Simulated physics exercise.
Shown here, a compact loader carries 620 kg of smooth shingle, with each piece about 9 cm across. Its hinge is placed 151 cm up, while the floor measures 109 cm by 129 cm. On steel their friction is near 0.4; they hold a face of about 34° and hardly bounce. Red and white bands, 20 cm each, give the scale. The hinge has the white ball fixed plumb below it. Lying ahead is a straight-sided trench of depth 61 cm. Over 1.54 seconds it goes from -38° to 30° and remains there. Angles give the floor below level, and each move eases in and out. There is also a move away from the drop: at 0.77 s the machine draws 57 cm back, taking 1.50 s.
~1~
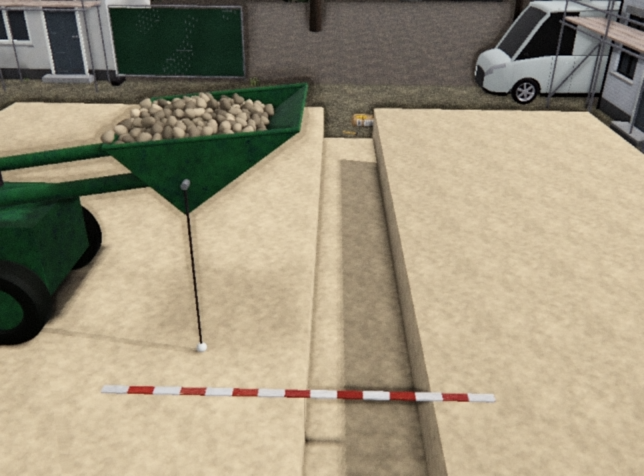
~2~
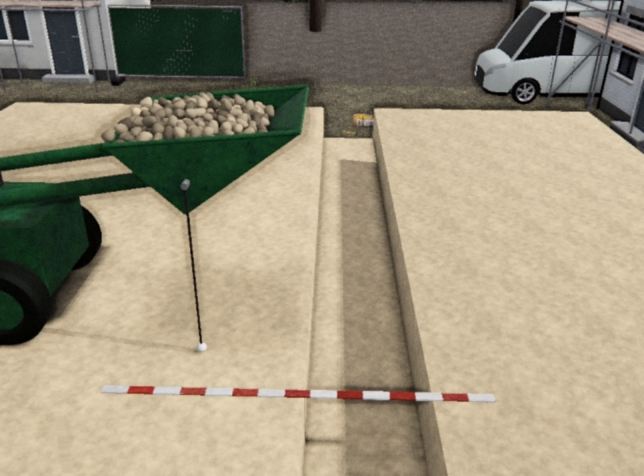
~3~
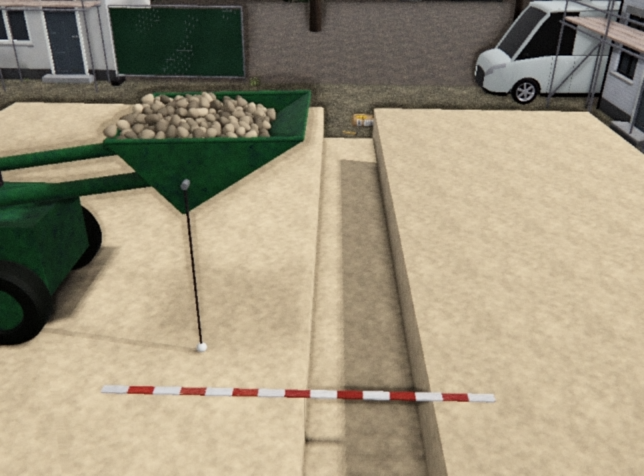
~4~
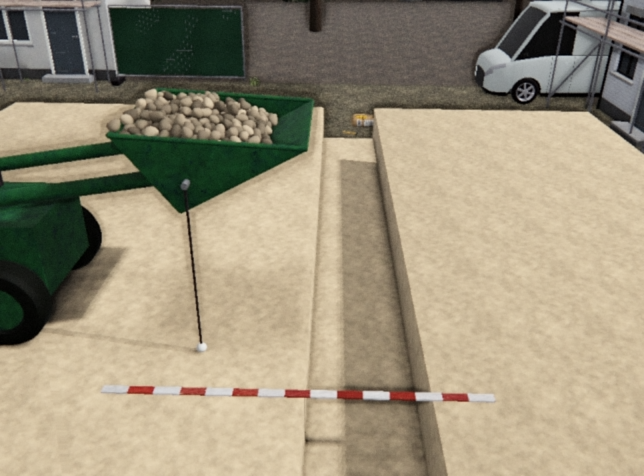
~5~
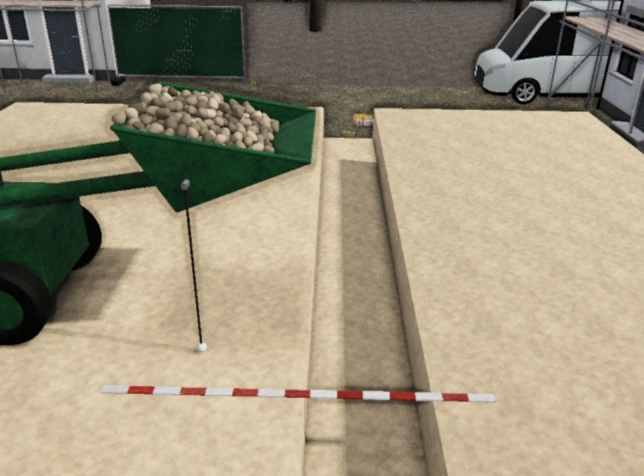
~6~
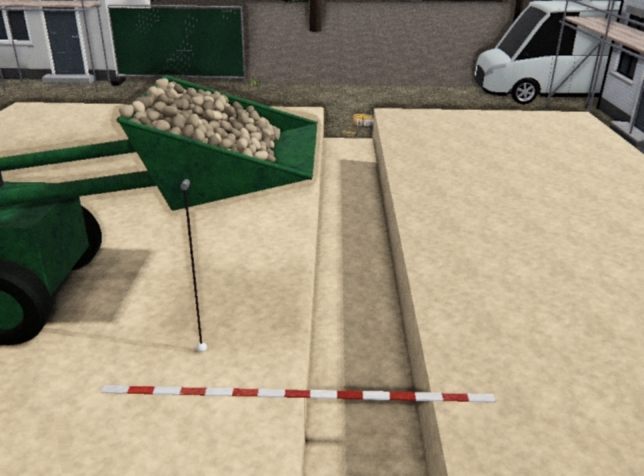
A green loader's raised bucket of rounded stones tilts steadily downward to the right beside a trench.
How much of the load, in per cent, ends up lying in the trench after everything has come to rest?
Roughly 65 per cent of it.
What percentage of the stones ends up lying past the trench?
I'd put it near 0 per cent.
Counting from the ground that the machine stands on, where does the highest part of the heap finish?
Result: Near 20 cm above the ground.
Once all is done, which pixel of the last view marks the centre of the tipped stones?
Centre estimate: Around (333, 349).
A little later the floor is at 20°; 99 % in the bucket, 1 % short of the trench; the foremost stones are at (291, 205).
Then the floor is at 30°; 47 % in the bucket, 37 % short of the trench, 16 % in the trench; the foremost stones are at (345, 334).
Later still the floor is at 30°; 0 % in the bucket, 43 % short of the trench, 57 % in the trench; the foremost stones are at (411, 382).
In the end the floor is at 30°; 0 % in the bucket, 37 % short of the trench, 63 % in the trench; the foremost stones are at (411, 381).
